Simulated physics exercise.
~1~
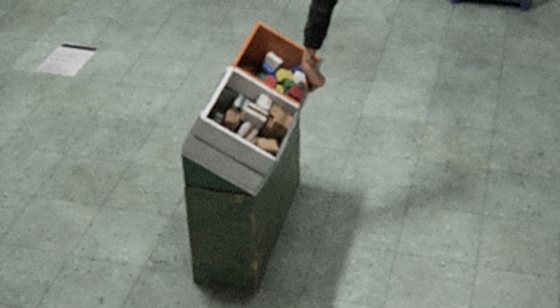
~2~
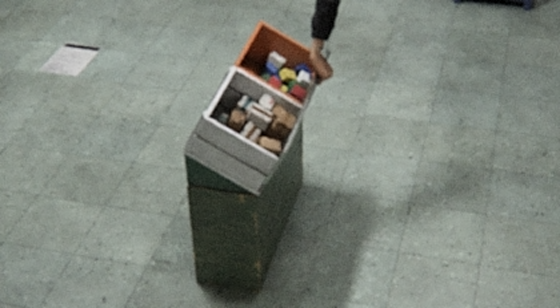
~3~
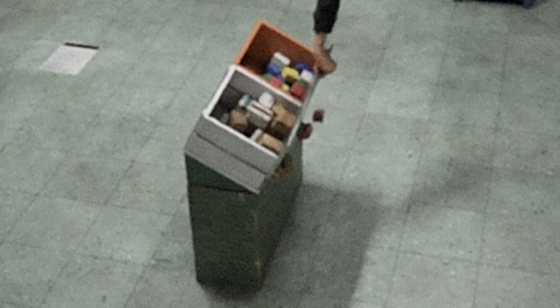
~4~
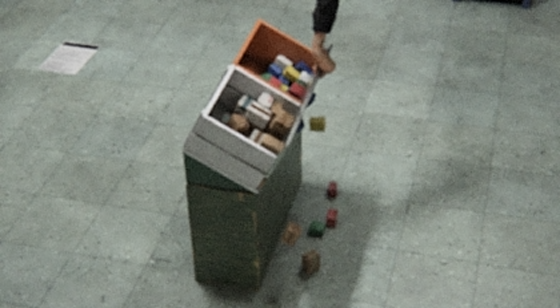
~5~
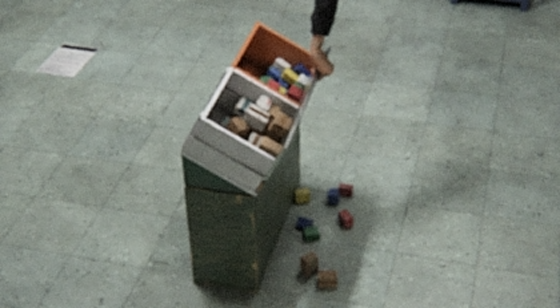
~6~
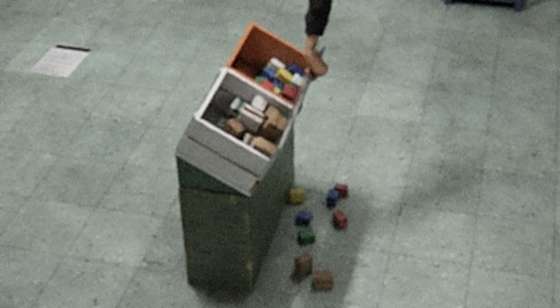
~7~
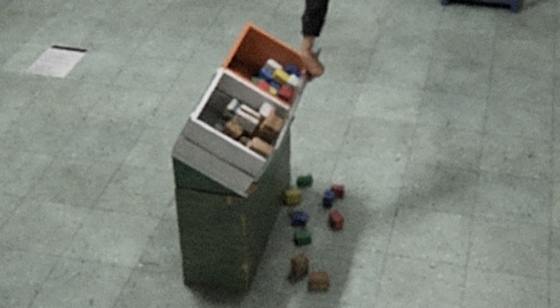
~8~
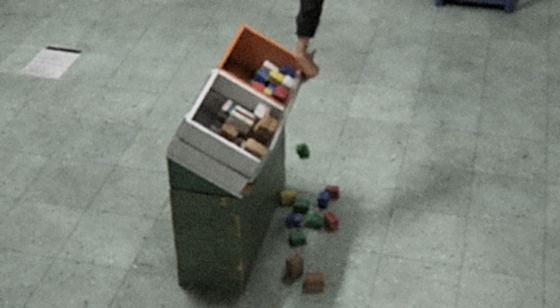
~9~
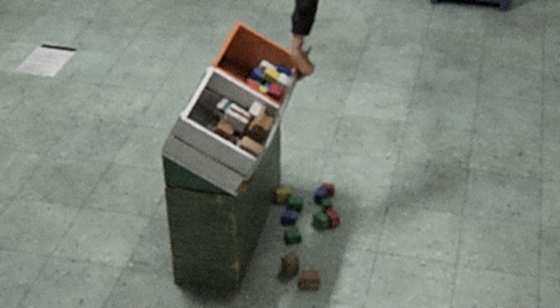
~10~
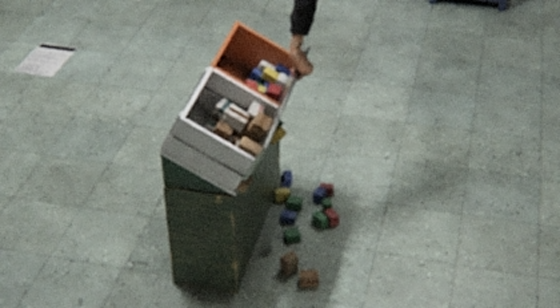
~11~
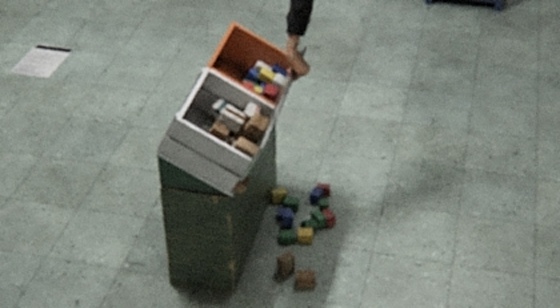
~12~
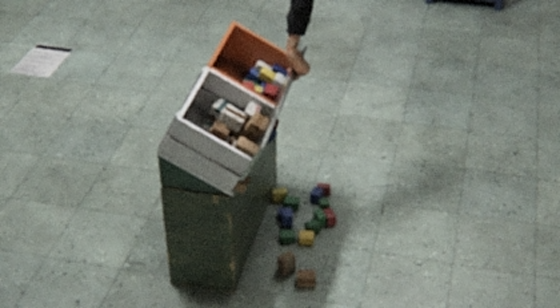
Coloured blocks and brown pieces tumbling from tilted orange and white bins as a hand holds the edge, most contents staying inside.
